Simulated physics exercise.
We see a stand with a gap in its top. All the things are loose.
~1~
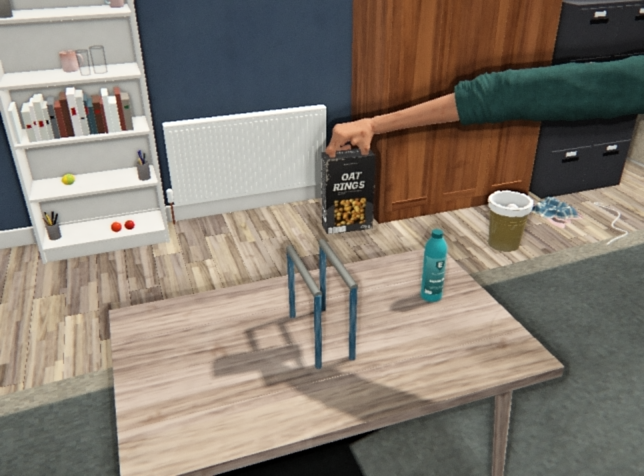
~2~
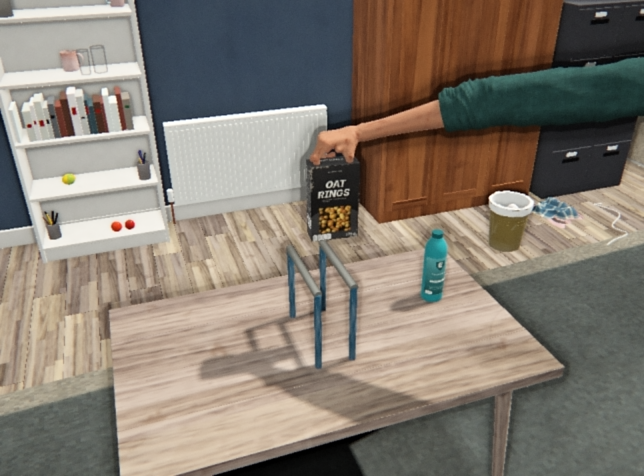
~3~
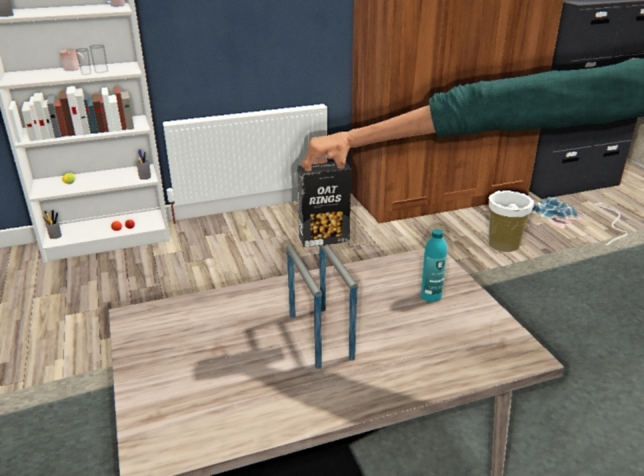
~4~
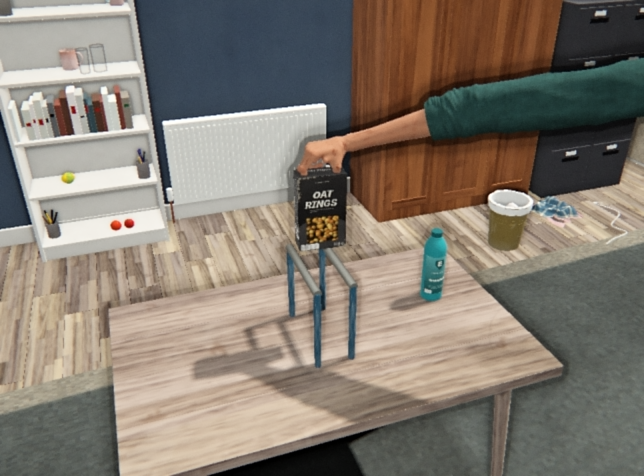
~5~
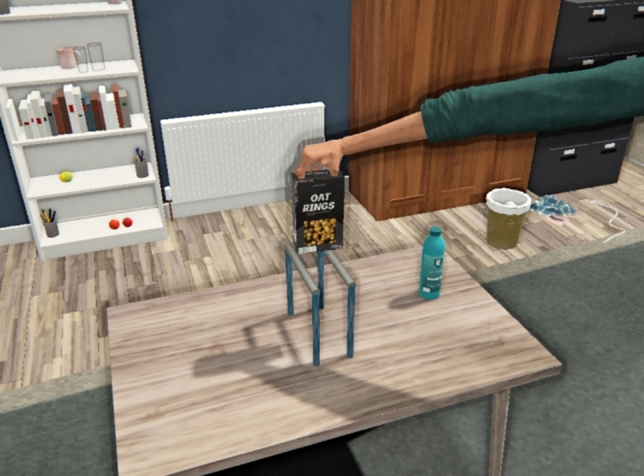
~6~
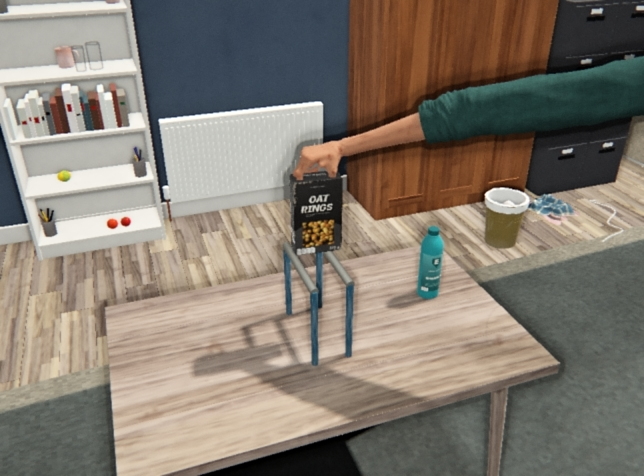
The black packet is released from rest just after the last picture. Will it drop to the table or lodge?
The packet stays on top.
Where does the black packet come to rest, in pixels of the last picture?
Near (316, 226).
Then, 0.20 s after the last picture, black packet slid a little near (316, 227).
Then, 0.50 s after the last picture, black packet resting near (315, 225).
At rest, moved from the start, black packet; turquoise bottle in place. Seen from the same camera at the end, black packet near (316, 226). The packet is caught.
